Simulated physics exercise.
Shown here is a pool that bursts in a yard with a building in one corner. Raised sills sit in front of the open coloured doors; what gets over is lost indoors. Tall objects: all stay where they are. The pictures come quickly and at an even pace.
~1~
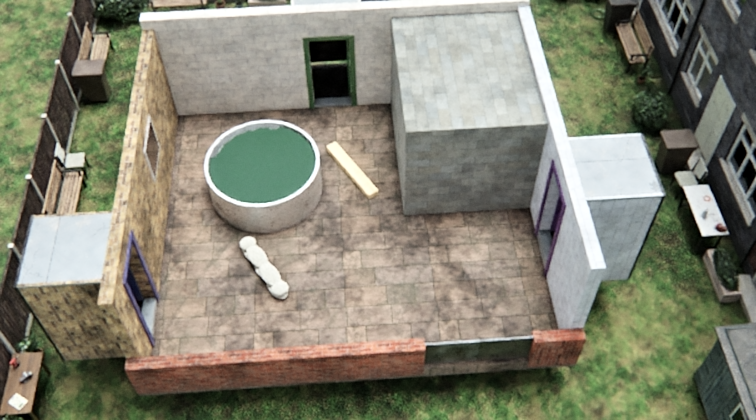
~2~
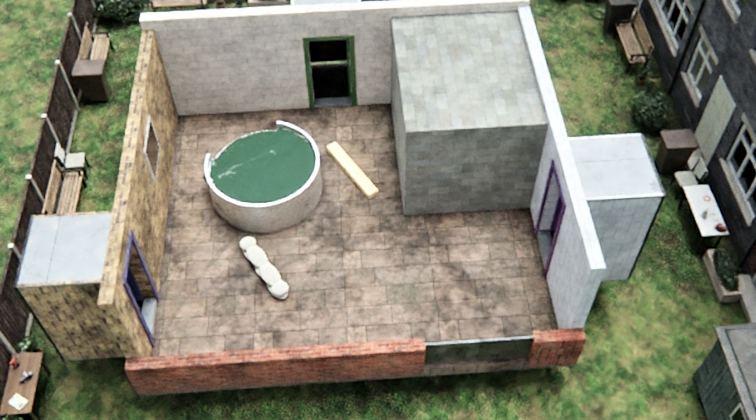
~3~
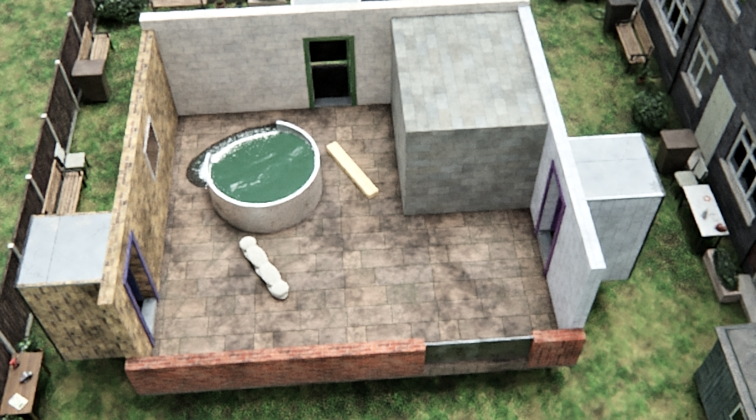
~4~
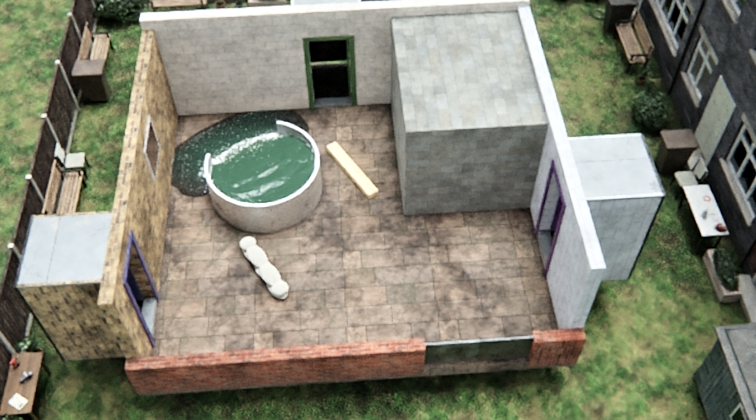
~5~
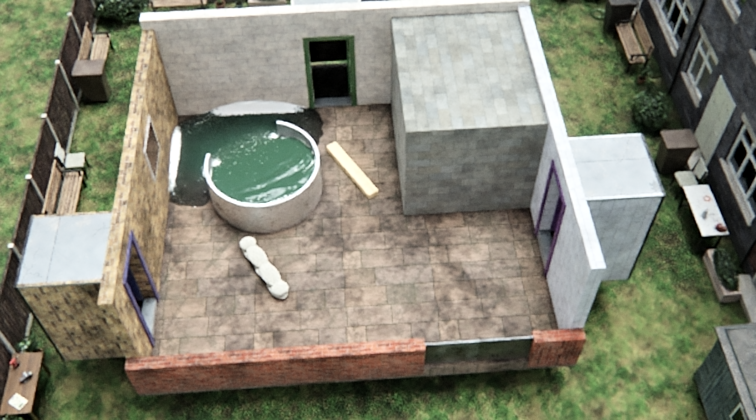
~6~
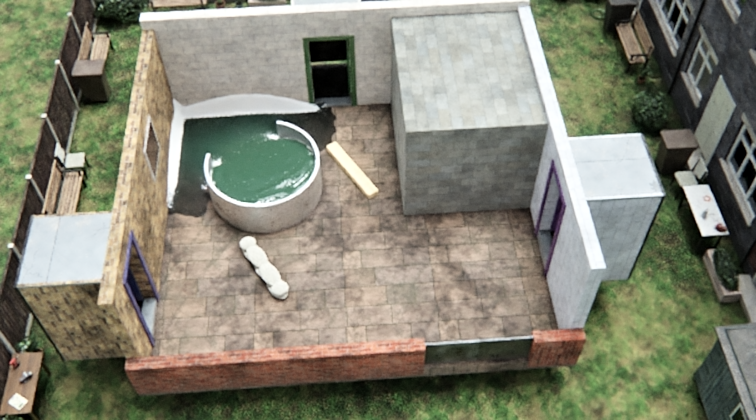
A walled yard paved in brown stone, with a grey block building in its back right corner and grass around it, is seen from high above by a still camera. A round pale pool of green water stands at the back left, near a cream plank, a lumpy white object and open green, blue and purple doors. The pool's far side breaks open, and water pours out, spreading across the paving to the back and left walls.
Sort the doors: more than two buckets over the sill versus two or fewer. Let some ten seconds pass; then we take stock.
Sorted by door: Blue door - two or fewer; green door - more than two; purple door - two or fewer.
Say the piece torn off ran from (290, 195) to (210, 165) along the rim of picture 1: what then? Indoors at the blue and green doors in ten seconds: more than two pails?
Note: Blue crosses the line, green misses the line.
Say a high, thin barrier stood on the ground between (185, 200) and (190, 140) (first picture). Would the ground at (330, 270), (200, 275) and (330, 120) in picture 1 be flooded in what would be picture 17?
Lab note - point 1: Parched; point 2: Inundated; point 3: Inundated.
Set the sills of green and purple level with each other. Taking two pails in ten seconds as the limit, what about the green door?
With the sills swapped, I'd say the green door comes in under the cap.
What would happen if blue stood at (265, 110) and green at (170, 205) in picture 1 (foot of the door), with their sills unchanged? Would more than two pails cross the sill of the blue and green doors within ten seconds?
Note: Blue door breaks the limit; green door breaks the limit.
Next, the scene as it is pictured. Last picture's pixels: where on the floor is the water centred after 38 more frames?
Around (287, 215).
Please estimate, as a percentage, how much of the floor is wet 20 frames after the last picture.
Roughly 55 %.
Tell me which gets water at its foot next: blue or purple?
That's the blue door.
A moment on, water covers 15 % of the floor; the blue door not reached, the green door wet at the sill, nothing in, the purple door not reached.
Next, water covers 30 % of the floor; the blue door not reached, the green door under two buckets in, the purple door not reached.
Then, water covers 55 % of the floor; the blue door wet at the sill, nothing in, the green door under two buckets in, the purple door not reached.
Later, water covers 80 % of the floor; the blue door wet at the sill, nothing in, the green door over two buckets in, the purple door not reached.
In the end, water covers 95 % of the floor; the blue door wet at the sill, nothing in, the green door far over two buckets in, the purple door wet at the sill, nothing in.
